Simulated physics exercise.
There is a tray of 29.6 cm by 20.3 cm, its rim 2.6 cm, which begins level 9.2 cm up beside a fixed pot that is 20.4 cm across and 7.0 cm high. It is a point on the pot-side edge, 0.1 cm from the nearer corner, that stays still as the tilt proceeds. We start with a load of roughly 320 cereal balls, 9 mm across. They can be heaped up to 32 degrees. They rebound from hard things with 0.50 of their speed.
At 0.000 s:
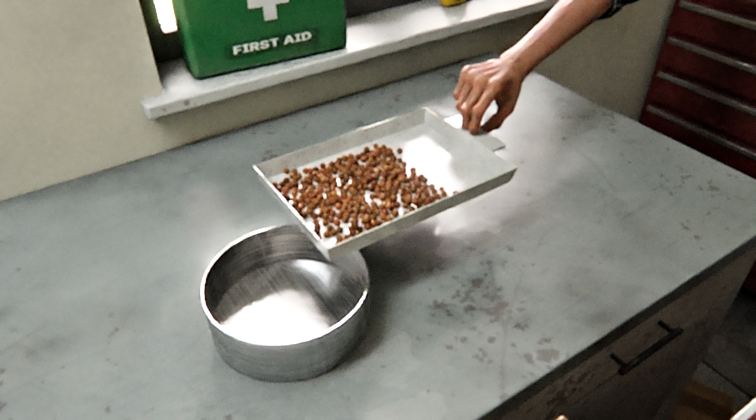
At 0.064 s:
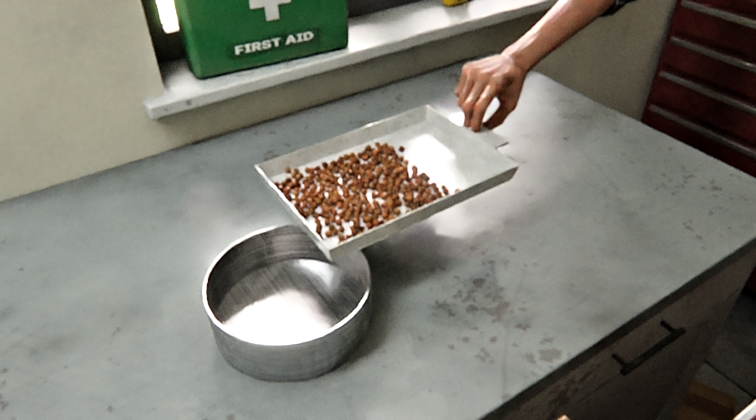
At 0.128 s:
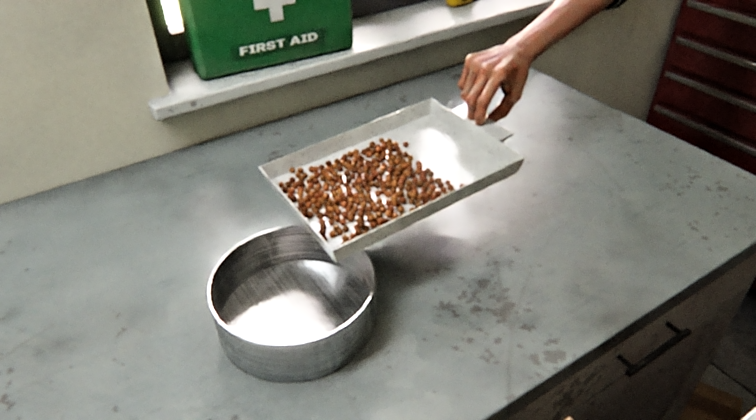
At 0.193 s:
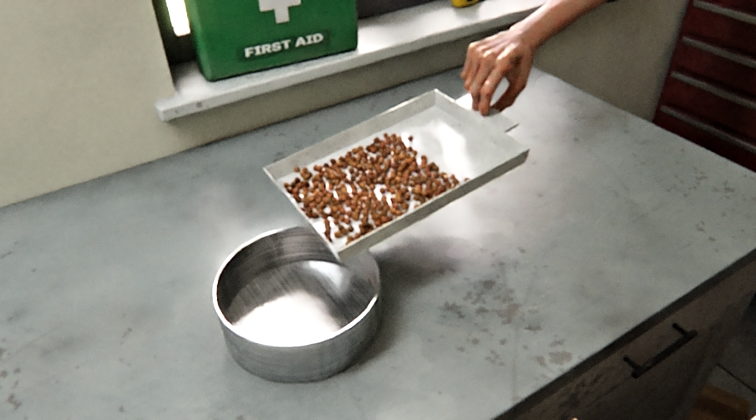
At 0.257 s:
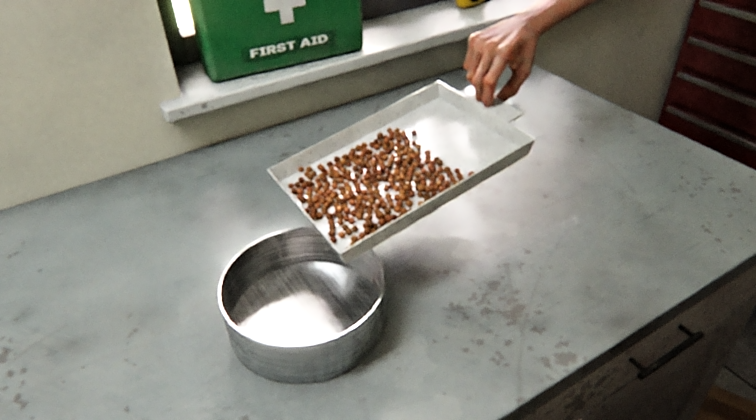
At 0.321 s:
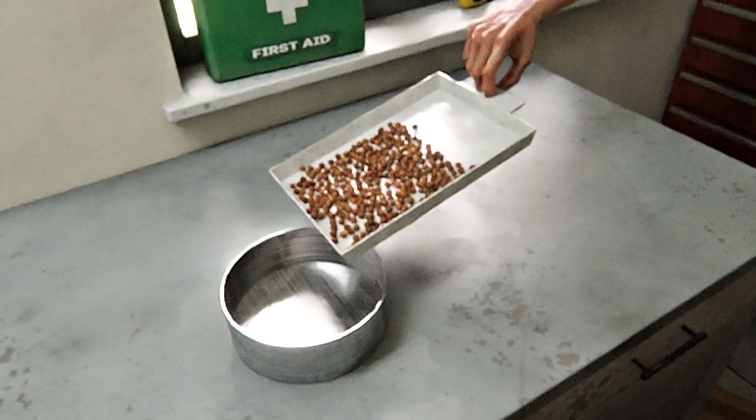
The footage shows a hand holding a shallow metal tray of small brown balls above a round metal pot on a grey counter, gradually tilting it toward the pot while the balls stay clustered, as the view shifts slightly.
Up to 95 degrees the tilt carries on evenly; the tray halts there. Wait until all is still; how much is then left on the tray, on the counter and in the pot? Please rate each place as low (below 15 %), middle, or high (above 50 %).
Tray: Low, counter: Middle, pot: High.
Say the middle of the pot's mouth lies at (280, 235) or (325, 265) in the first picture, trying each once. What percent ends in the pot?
90 and 55 %.
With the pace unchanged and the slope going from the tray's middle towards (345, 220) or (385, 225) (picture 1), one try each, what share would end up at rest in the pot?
90 and 70 %.
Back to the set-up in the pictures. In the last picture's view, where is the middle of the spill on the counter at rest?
(247, 259), about.
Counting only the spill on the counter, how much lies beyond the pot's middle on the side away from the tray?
It comes to near 70 percent.
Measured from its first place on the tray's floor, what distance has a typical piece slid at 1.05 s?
About 4 cm.
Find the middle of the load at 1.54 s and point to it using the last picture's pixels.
Roughly (314, 179).
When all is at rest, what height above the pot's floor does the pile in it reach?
It gets to about 2.0 cm.
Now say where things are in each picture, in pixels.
In the first picture, tray tilt 0 degrees, front corners at (329, 245) and (512, 167); middle of the pieces at (359, 189); pot at (286, 278).
In the second picture, tray tilt 1 degrees, front corners at (331, 245) and (514, 164); middle of the pieces at (361, 188).
In the third picture, tray tilt 4 degrees, front corners at (334, 246) and (519, 157), lowest corner left front; middle of the pieces at (365, 186).
In the fourth picture, tray tilt 7 degrees, front corners at (338, 248) and (525, 148), lowest corner left front; middle of the pieces at (369, 183).
In the fifth picture, tray tilt 10 degrees, front corners at (342, 249) and (529, 138), lowest corner left front; middle of the pieces at (373, 181).
In the sixth picture, tray tilt 14 degrees, front corners at (343, 250) and (531, 129), lowest corner left front; middle of the pieces at (374, 178); pot at (305, 280). Its pace works out near 50 degrees a second.
Then, at 1.05 s, tilt 51 degrees; the tray holds 100 %, the pot 0 %.
After 1.54 s, tilt 77 degrees; the tray holds 100 %, the pot 0 %.
After 2.10 s, tilt 95 degrees; the tray holds 25 %, the pot 50 %.
At rest (3.0 s), tray 0 %, counter 35 %, pot 65 %.
